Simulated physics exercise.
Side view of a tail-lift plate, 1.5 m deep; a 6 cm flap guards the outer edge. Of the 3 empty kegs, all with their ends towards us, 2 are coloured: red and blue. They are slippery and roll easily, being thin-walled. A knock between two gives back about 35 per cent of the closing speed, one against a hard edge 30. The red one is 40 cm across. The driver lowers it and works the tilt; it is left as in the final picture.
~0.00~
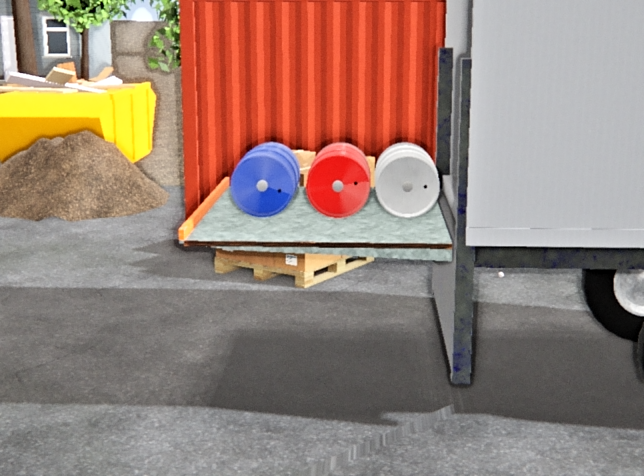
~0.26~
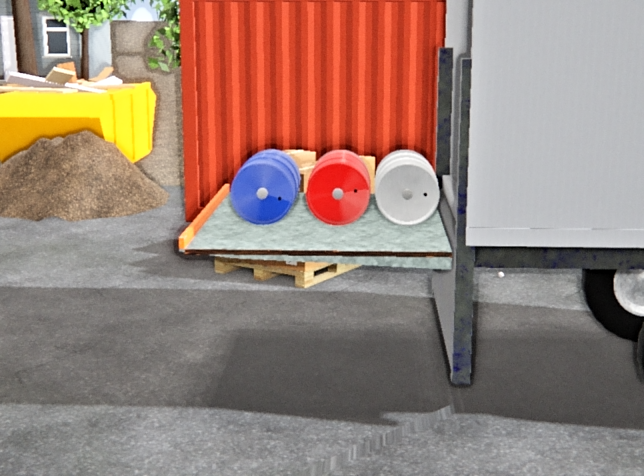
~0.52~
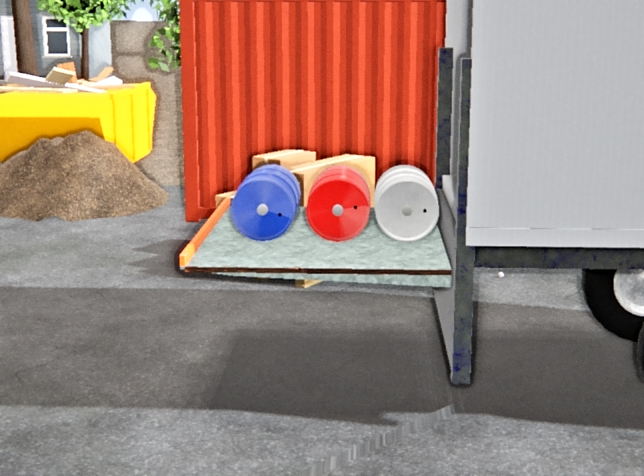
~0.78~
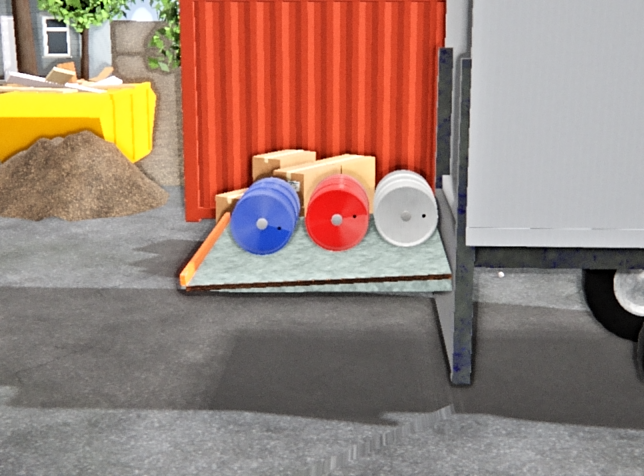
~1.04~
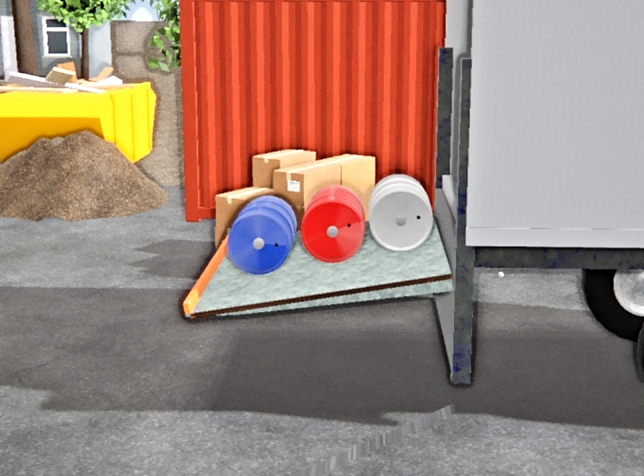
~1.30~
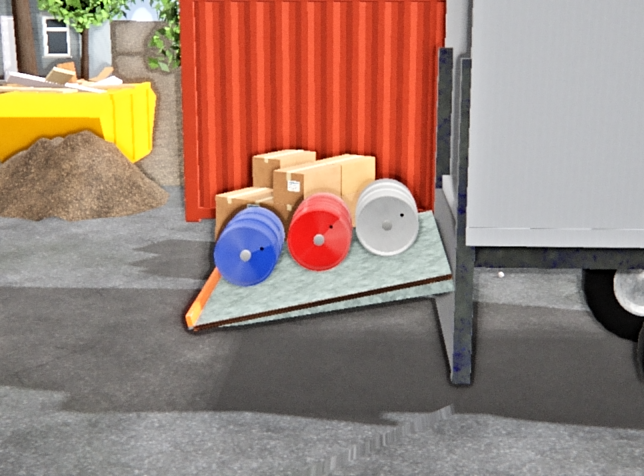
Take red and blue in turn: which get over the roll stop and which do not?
Red jumps the stop, blue jumps the stop.
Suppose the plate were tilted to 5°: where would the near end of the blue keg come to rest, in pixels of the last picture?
Near (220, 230).
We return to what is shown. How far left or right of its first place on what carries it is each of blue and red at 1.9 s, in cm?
Blue 40 left, red 45 left.
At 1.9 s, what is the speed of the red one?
Near 0.6 m/s.
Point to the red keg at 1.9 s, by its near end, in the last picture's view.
Near (261, 253).
By 1.9 s, red is on the plate, 35 cm from the stop, rolling left; blue is on the plate, 5 cm from the stop, rolling left; 0 gone from the plate.
By 2.7 s, red is over the stop and falling; blue is on the ground; 2 gone from the plate.
Finally (6.1 s), red is on the ground; blue is off the lift, on the ground; 3 gone from the plate.
